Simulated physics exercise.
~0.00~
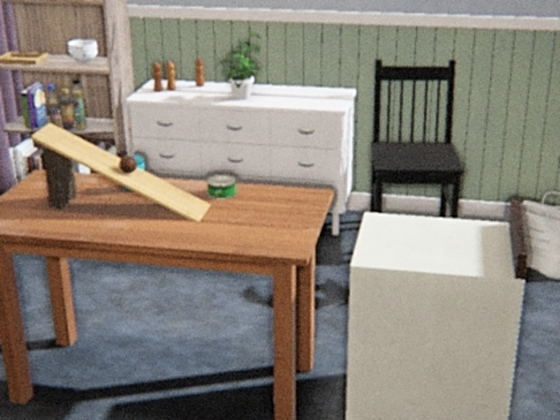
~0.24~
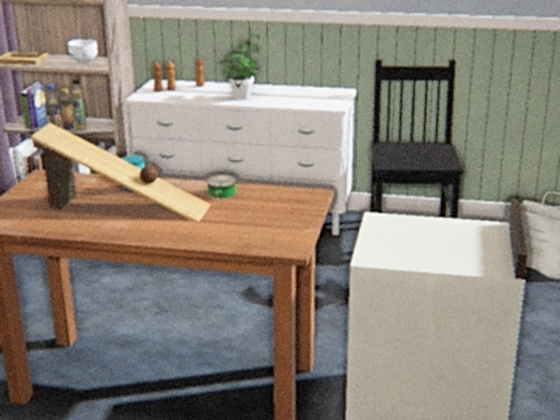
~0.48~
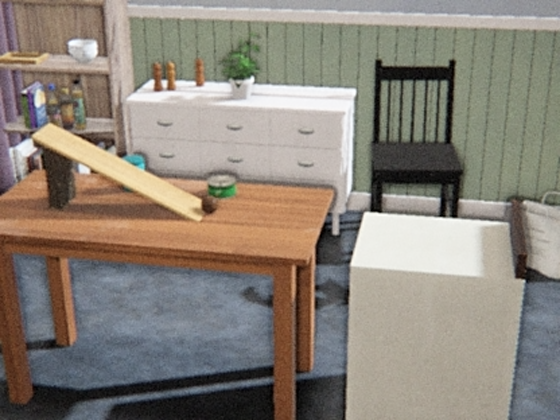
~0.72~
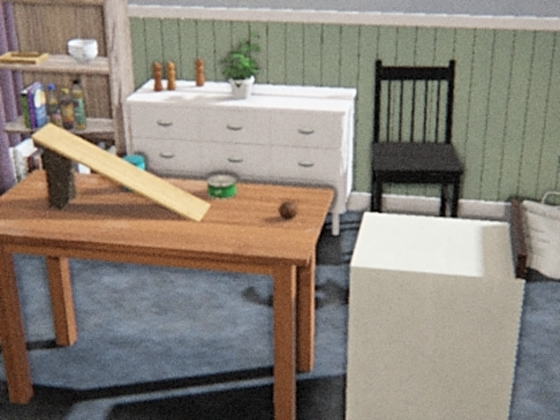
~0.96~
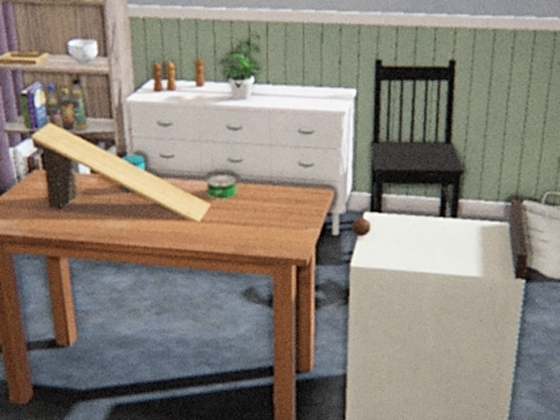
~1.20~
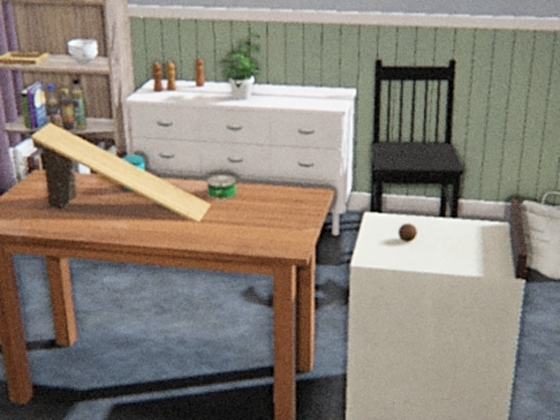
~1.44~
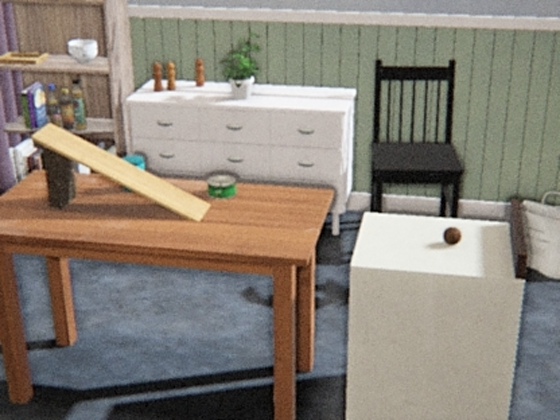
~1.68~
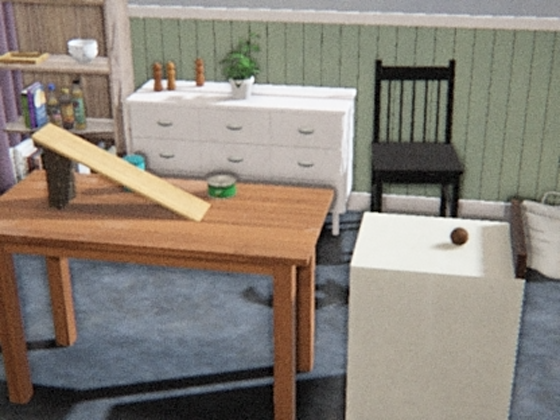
Brown ball rolling down a ramp and along a wooden table, crossing the gap and ending up on a white cabinet top.
